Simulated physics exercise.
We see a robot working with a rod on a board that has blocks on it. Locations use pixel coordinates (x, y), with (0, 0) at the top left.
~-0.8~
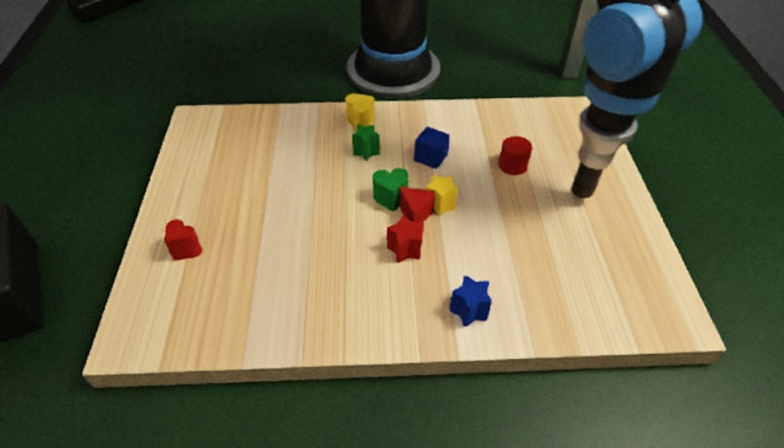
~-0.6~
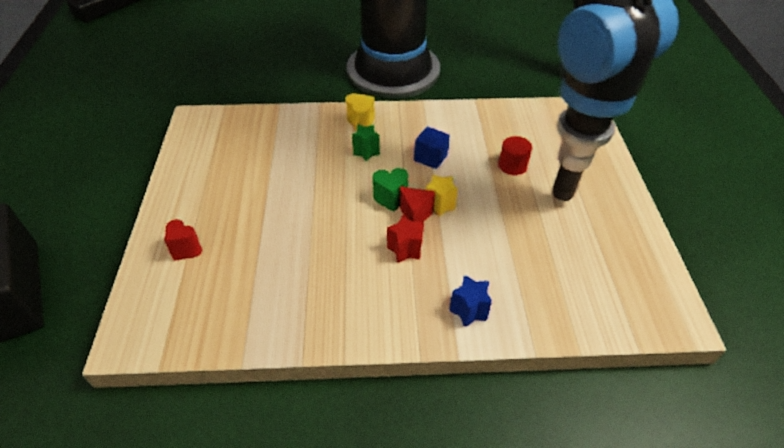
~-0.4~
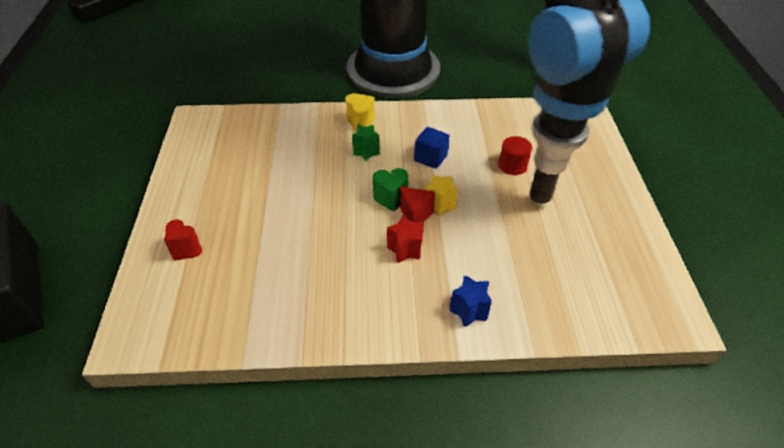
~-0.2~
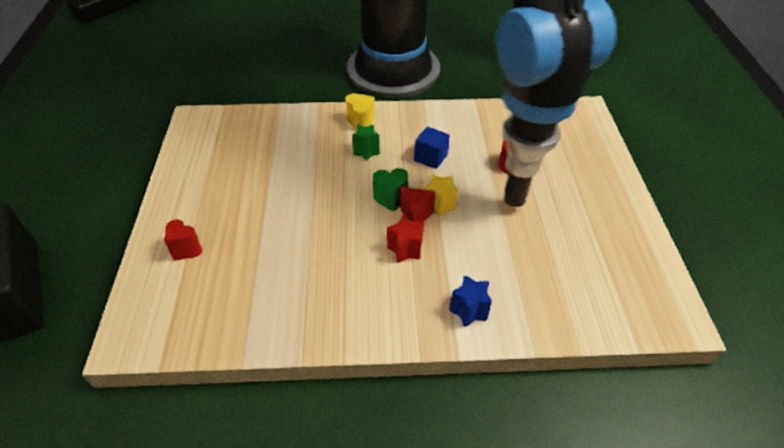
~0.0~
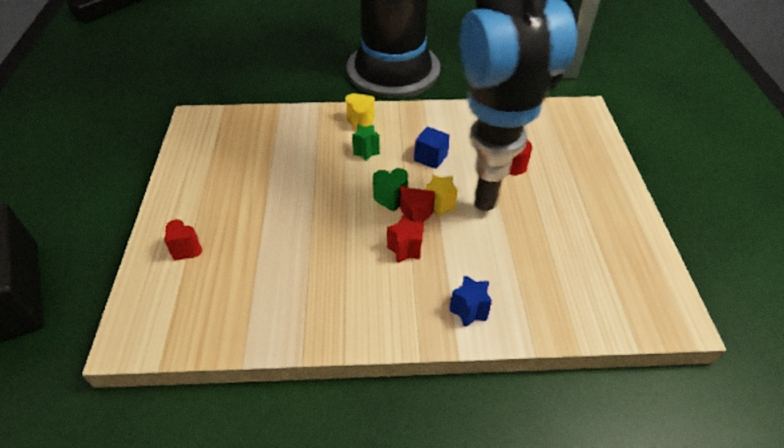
On a dark green table, seen from above at a fixed angle, lies a light wooden board with the dark base of a machine behind it. Small red, green, blue and yellow blocks cluster around its middle, with a red heart at left and a blue star nearer the front. A blue-and-black robot arm moves its rod steadily left from the right side, passing in front of a red cylinder, while the blocks stay still.
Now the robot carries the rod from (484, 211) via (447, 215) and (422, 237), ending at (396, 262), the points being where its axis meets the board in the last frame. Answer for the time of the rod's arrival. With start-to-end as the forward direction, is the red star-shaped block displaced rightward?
No - that is not the case.
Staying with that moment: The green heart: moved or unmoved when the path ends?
It stays.
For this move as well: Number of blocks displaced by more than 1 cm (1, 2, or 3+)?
Three or more blocks.
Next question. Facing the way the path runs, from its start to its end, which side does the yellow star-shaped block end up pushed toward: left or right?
Measured against the direction from start to end, the yellow star-shaped block shifts toward the right-hand side.
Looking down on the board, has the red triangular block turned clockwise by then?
No, it doesn't check out.
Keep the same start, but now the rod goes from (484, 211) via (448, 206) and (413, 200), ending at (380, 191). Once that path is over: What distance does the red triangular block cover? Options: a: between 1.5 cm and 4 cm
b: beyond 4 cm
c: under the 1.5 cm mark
The one that fits is a, between 1.5 cm and 4 cm.
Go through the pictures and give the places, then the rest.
The first picture shows tip of the rod (582, 191), middles of tops, green heart (391, 178), red star-shaped block (407, 229), red triangular block (416, 196), yellow star-shaped block (442, 184).
The second picture shows rod (563, 194), nothing pushed.
The third picture shows rod (540, 197), nothing pushed.
The fourth picture shows rod (514, 200), nothing pushed.
The fifth picture shows rod (485, 203), green heart (391, 178), red star-shaped block (407, 229), red triangular block (416, 196), yellow star-shaped block (442, 184).
The first path, step by step. One third of the way, rod (447, 207); red triangular block (405, 198), turned 35° anticlockwise; yellow star-shaped block (429, 182), turned 40° clockwise.
Two thirds of the way, rod (422, 229); red star-shaped block (405, 231); red triangular block (402, 198), turned 40° anticlockwise; yellow star-shaped block (428, 183), turned 60° clockwise.
At the end, rod (396, 254); green heart unmoved; red star-shaped block (378, 256), turned 20° clockwise; red triangular block (402, 198), turned 40° anticlockwise; yellow star-shaped block (428, 183), turned 60° clockwise.
